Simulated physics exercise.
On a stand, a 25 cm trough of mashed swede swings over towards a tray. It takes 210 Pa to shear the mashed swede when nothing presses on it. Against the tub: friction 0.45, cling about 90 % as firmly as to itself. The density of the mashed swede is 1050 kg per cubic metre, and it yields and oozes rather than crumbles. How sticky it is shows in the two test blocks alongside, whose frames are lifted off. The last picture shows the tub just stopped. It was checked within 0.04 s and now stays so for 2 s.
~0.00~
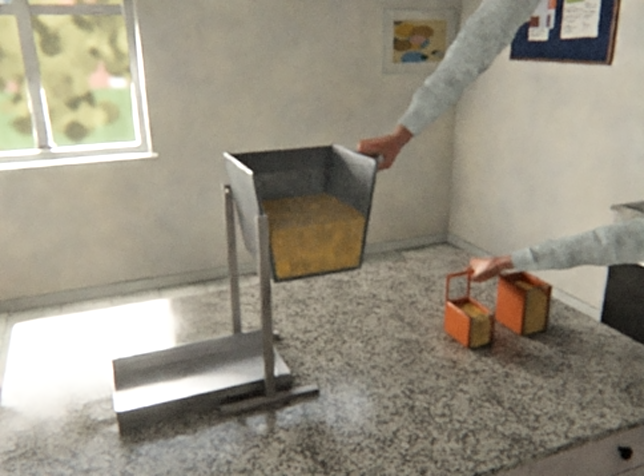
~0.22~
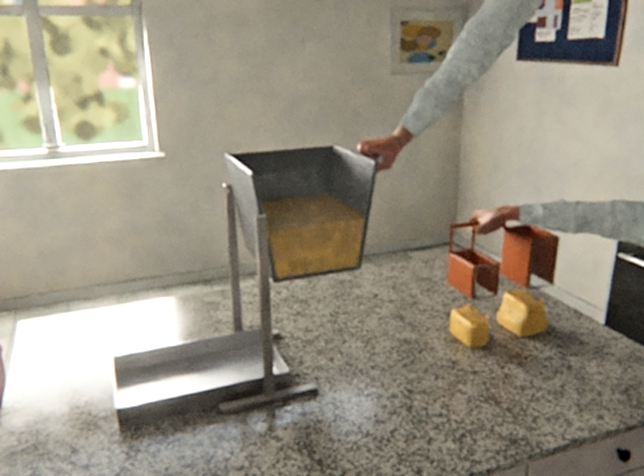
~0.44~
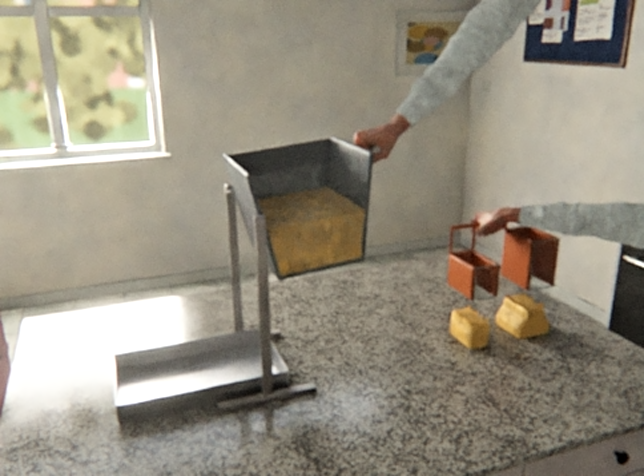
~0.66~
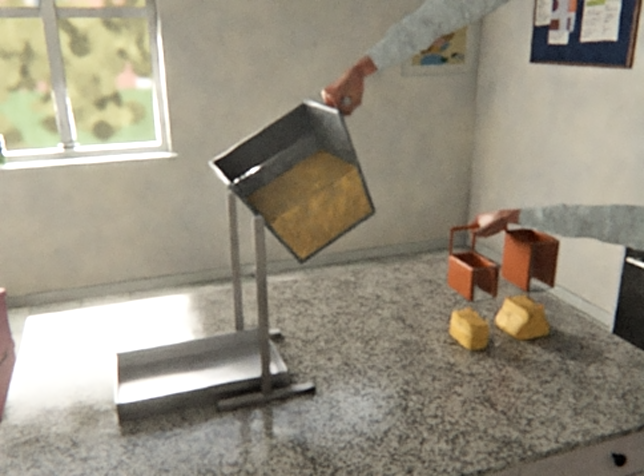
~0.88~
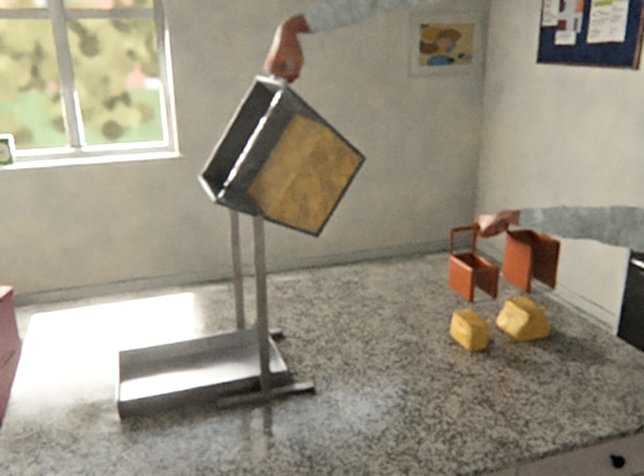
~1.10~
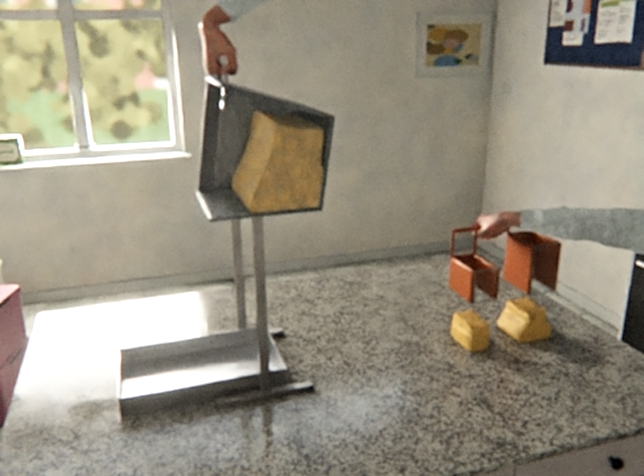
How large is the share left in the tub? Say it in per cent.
Close to 79 per cent.
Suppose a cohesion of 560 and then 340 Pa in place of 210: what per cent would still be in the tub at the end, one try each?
In turn about 100 %, 100 %.
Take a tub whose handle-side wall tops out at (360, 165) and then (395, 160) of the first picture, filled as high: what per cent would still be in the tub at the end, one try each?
In that order: 100 %, 60 %.
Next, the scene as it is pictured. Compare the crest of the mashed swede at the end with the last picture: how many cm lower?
Roughly 10 cm.
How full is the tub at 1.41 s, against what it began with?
About 90 %.
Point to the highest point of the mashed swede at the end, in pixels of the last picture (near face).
At about (271, 171).
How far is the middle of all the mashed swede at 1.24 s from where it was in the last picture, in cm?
About 5 cm.
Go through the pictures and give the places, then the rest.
The first frame shows handle-side rim at (375, 163), tilt 0 degrees; highest point of the mashed swede at (363, 218); test blocks 7.7 cm, 12 cm high (left to right).
The second frame shows handle-side rim at (374, 163), tilt 0 degrees; highest point of the mashed swede at (362, 218); test blocks 7.5 cm, 9.6 cm high (left to right).
The third frame shows handle-side rim at (369, 155), tilt 5 degrees; highest point of the mashed swede at (360, 211); test blocks 7.4 cm, 8.8 cm high (left to right).
The fourth frame shows handle-side rim at (338, 114), tilt 29 degrees; highest point of the mashed swede at (355, 170); test blocks 7.4 cm, 8.8 cm high (left to right).
The fifth frame shows handle-side rim at (282, 86), tilt 56 degrees; highest point of the mashed swede at (324, 130); test blocks 7.4 cm, 8.8 cm high (left to right).
The sixth frame shows handle-side rim at (222, 88), tilt 81 degrees; highest point of the mashed swede at (279, 124); test blocks 7.4 cm, 8.8 cm high (left to right).
By 1.24 s, the tub is at 81 degrees and holds 100 %.
By 1.41 s, the tub is at 81 degrees and holds 92 %.
By 1.58 s, the tub is at 81 degrees and holds 83 %.
By 1.75 s, the tub is at 81 degrees and holds 80 %.
By 3.10 s, at the end, the tub is at 81 degrees and holds 79 %.
